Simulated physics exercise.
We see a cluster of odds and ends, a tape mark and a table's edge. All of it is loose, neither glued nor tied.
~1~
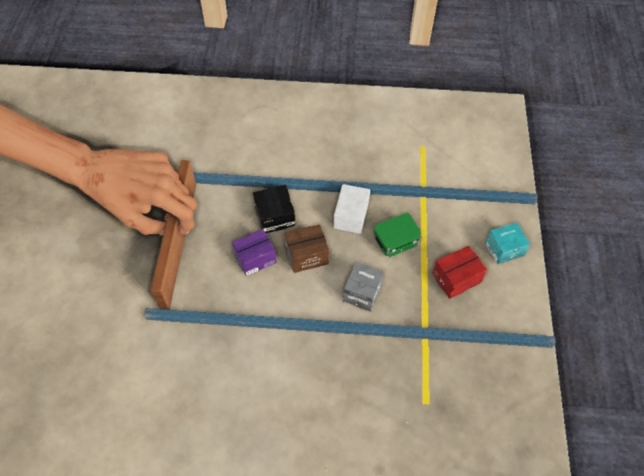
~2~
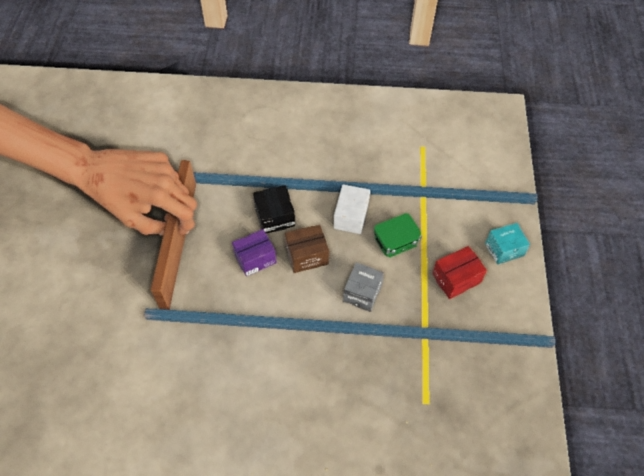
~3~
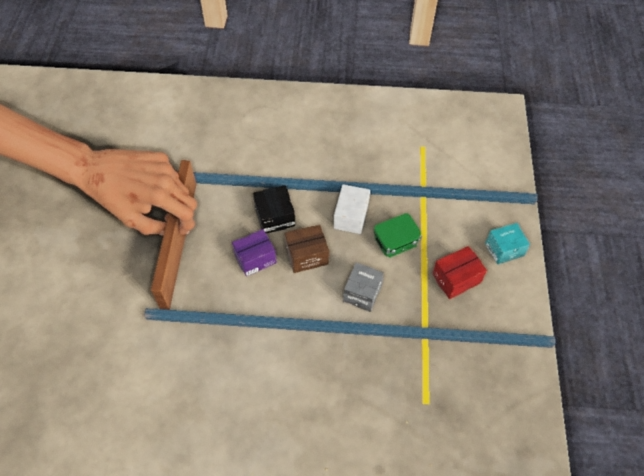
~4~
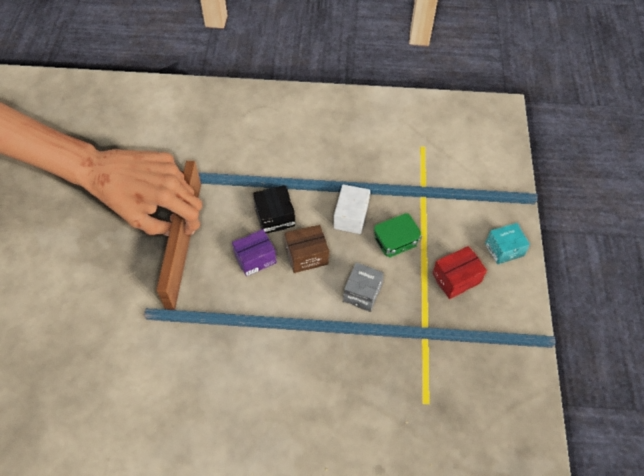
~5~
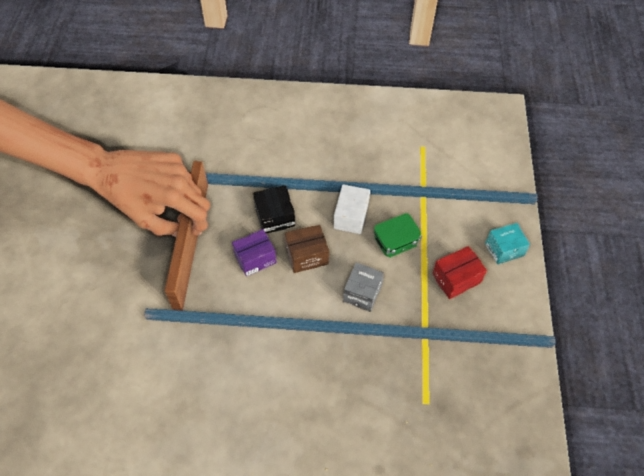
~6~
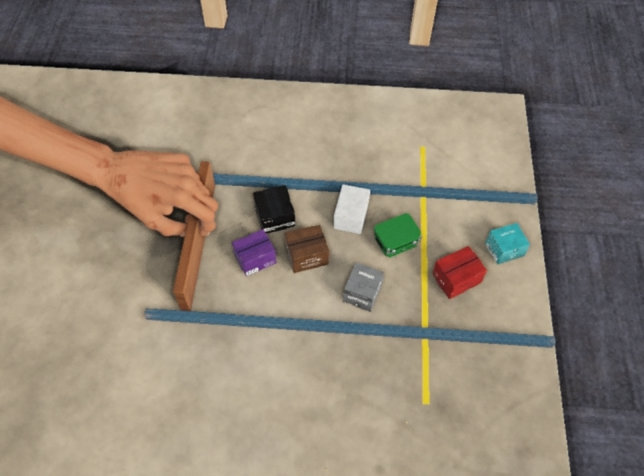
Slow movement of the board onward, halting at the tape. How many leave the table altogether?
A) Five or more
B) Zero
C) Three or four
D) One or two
B.
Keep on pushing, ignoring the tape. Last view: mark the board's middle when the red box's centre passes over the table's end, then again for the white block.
The middle is at (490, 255) when it's the red box, and at (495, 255) when it's the white block.
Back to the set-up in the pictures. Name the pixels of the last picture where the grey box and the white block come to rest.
In the last picture the grey box sits at (444, 311) while the white block sits at (473, 212).
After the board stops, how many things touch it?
That comes to 3.
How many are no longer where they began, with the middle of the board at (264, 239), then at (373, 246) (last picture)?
First 3 and then 6.
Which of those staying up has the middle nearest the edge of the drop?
Result - foremost is the turquoise box.
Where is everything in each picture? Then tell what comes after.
In the first frame, turquoise box (507, 243); red box (459, 272); green case (397, 236); board (175, 233); tape (424, 260).
In the second frame, red box (459, 272); purple box (255, 253).
In the third frame, green case (397, 236); white block (352, 209).
In the fourth frame, turquoise box (507, 244); brown box (307, 249).
In the fifth frame, red box (459, 272); grey box (363, 287).
In the sixth frame, turquoise box (507, 244); red box (459, 272); green case (397, 236); board (196, 234); tape (424, 260).
Soon after, none off yet; turquoise box at rest near (507, 244); red box at rest near (459, 272); green case at rest near (397, 236).
At rest, the number that fall off is zero.
